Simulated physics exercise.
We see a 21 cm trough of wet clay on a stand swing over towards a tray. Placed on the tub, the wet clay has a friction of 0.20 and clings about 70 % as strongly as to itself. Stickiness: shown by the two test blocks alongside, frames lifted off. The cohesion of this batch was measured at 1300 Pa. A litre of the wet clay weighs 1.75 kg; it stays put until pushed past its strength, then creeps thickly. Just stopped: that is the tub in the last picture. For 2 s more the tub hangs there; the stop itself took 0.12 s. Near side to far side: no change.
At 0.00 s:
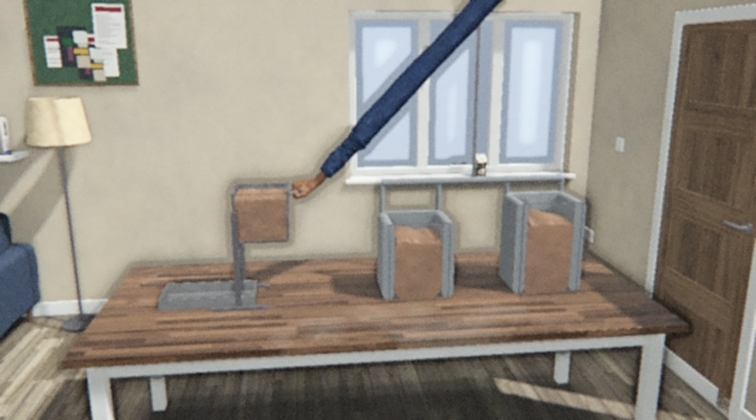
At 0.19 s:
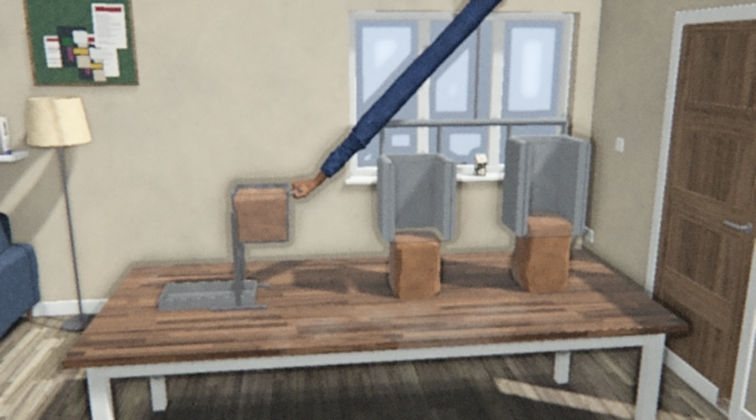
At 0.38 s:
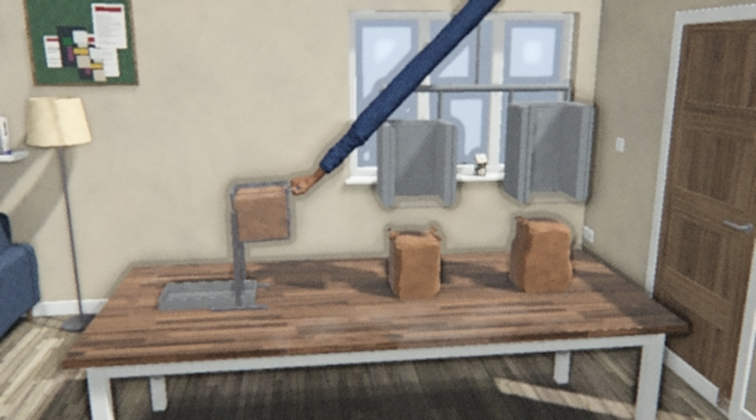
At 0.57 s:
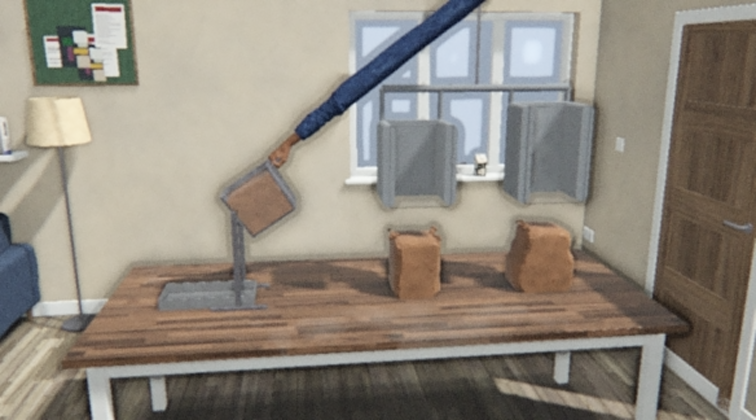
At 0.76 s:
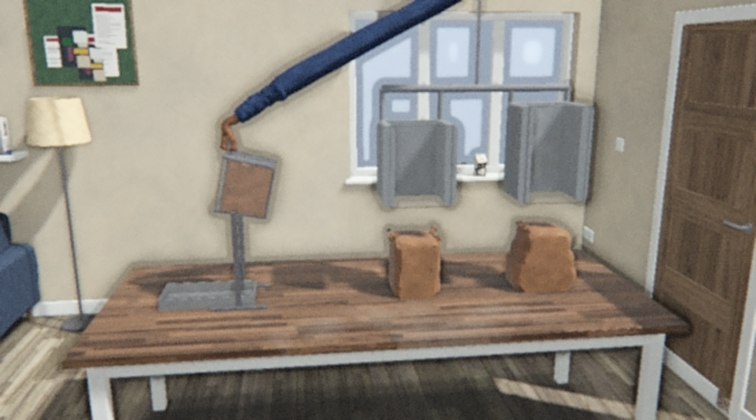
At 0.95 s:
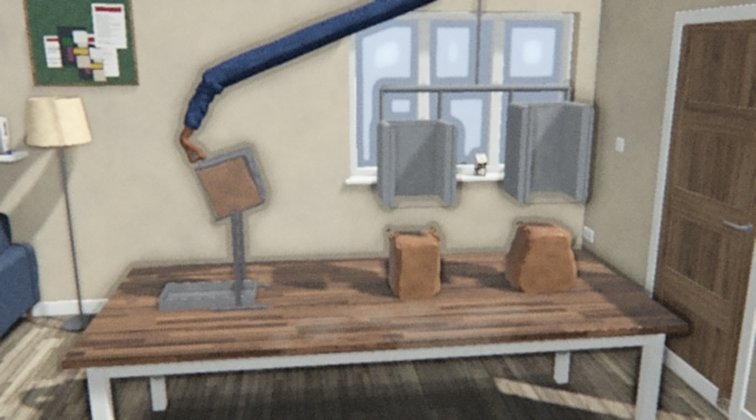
Two grey casings rise off brown clay blocks on the right of a wooden table, in a beige room viewed from the front and slightly above by a still camera. At left, a blue-sleeved arm holds a grey-edged tub of brown clay on a grey stand above a shallow tray. The uncovered blocks sag, the right one more, as the hand swings leftward over the stand, turning the tub steeply counterclockwise.
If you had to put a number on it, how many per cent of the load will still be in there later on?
My estimate is close to 18 per cent.
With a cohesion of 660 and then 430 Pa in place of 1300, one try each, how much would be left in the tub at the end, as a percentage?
The answers, in order, are 30 % and 25 %.
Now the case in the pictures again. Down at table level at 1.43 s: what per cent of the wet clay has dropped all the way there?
0 %.
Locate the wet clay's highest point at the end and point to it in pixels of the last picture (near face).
Close to pixel (257, 193).
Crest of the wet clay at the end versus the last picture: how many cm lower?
About 14 cm.
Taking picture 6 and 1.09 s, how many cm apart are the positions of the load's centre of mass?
Some 4 cm.
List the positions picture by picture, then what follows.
In the first picture, handle-side rim at (287, 193), tilt 0 degrees; highest point of the wet clay at (249, 199); test blocks 29 cm, 35 cm high (left to right).
In the second picture, handle-side rim at (287, 193), tilt 0 degrees; highest point of the wet clay at (249, 199); test blocks 28 cm, 34 cm high (left to right).
In the third picture, handle-side rim at (285, 190), tilt 3 degrees; highest point of the wet clay at (282, 196); test blocks 28 cm, 32 cm high (left to right).
In the fourth picture, handle-side rim at (266, 168), tilt 34 degrees; highest point of the wet clay at (267, 175); test blocks 28 cm, 30 cm high (left to right).
In the fifth picture, handle-side rim at (223, 158), tilt 77 degrees; highest point of the wet clay at (232, 161); test blocks 28 cm, 29 cm high (left to right).
In the sixth picture, handle-side rim at (195, 171), tilt 107 degrees; highest point of the wet clay at (240, 159); test blocks 28 cm, 29 cm high (left to right).
By 1.09 s, the tub is at 107 degrees and holds 88 %.
By 1.26 s, the tub is at 107 degrees and holds 54 %.
By 1.43 s, the tub is at 107 degrees and holds 26 %.
By 1.60 s, the tub is at 107 degrees and holds 18 %.
By 2.95 s, at the end, the tub is at 107 degrees and holds 18 %.
